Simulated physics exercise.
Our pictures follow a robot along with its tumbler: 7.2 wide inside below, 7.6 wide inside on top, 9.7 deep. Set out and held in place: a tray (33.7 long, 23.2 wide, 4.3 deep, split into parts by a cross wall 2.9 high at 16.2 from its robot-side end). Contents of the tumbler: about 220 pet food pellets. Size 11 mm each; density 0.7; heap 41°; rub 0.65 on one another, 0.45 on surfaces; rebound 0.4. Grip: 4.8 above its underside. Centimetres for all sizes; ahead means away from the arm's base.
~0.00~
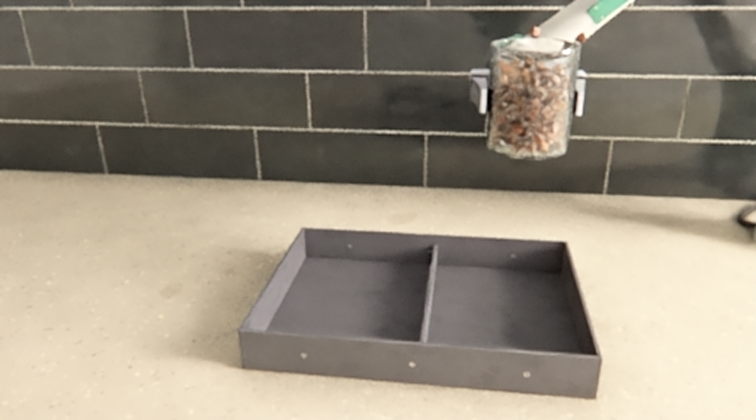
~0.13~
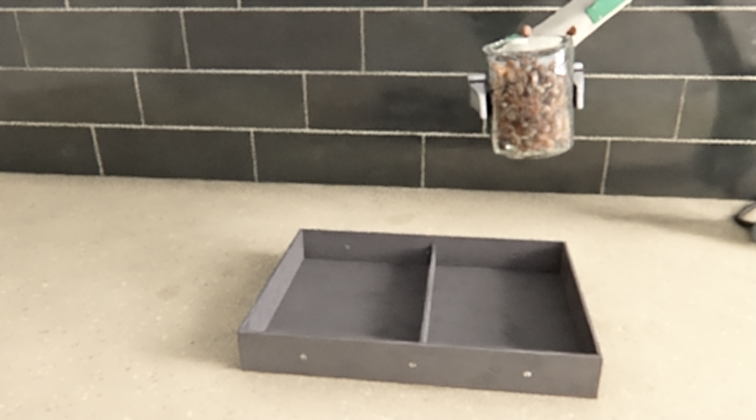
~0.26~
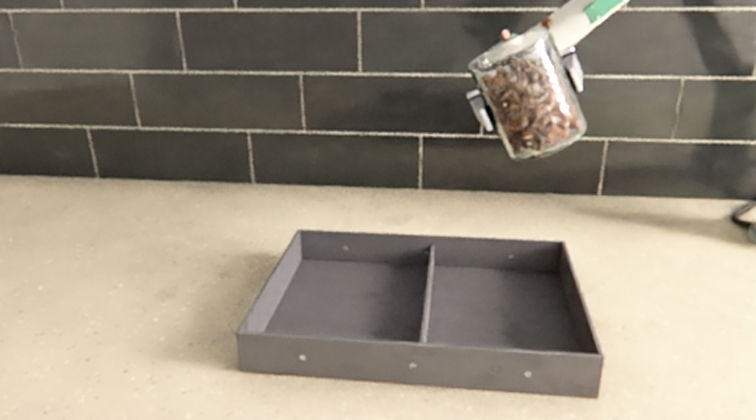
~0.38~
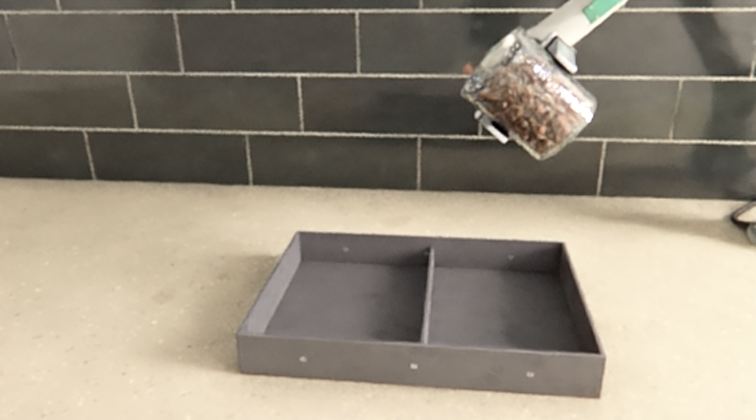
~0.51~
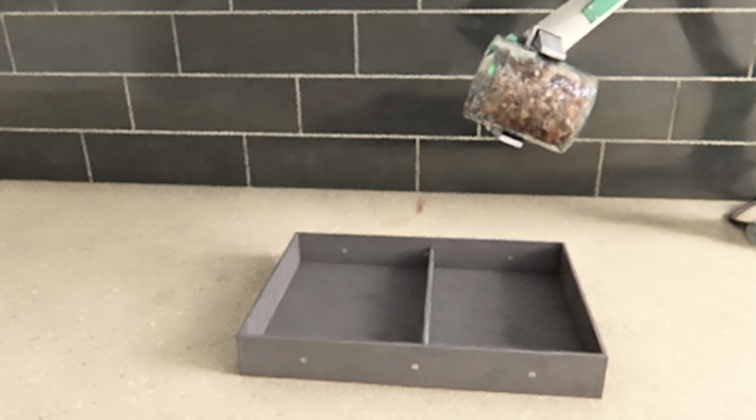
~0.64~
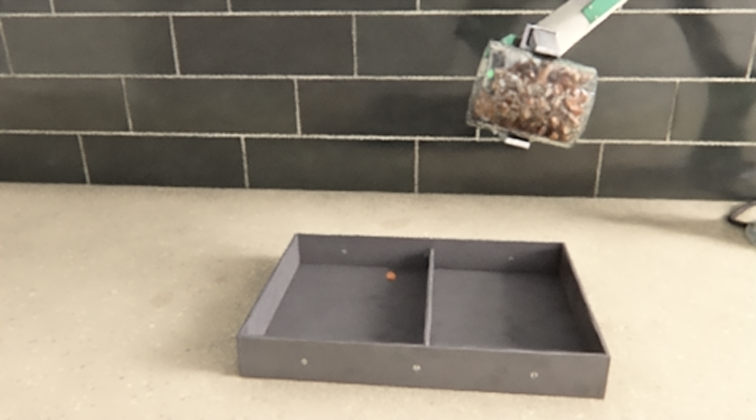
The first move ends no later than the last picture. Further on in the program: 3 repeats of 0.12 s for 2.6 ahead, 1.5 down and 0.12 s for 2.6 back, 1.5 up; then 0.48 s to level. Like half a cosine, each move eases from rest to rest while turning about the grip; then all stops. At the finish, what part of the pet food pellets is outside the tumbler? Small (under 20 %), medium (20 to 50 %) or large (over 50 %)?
Small.
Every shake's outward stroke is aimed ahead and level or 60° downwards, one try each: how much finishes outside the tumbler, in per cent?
It comes to around 25 per cent on the first try and around 0 per cent on the second.
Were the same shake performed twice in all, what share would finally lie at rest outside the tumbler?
Roughly 5 percent.
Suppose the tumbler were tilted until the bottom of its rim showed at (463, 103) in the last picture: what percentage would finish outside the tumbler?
That comes to some 0 percent.
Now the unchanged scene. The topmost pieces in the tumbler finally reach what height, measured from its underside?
9.5 cm.
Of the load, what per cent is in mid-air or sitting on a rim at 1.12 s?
About 2 per cent.
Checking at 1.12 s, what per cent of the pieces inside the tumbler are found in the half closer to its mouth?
About 40 percent.
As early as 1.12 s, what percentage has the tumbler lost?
Share gone by then: Close to 5 %.
After 1.12 s, tilted 76° forward, highest piece 27 above the table; 205 in the tumbler, 8 in the far-side part, 4 in flight or on a rim.
After 1.60 s, tilted 38° forward, highest piece 27 above the table; 199 in the tumbler, 12 in the far-side part, 5 in the robot-side part, 1 in flight or on a rim.
After 2.04 s, level, highest piece 30 above the table; 199 in the tumbler, 13 in the far-side part, 5 in the robot-side part.
After 3.09 s, level, highest piece 30 above the table; 199 in the tumbler, 13 in the far-side part, 5 in the robot-side part.
At rest, 199 in the tumbler, 13 in the far-side part, 5 in the robot-side part. That is 8 % outside the tumbler.
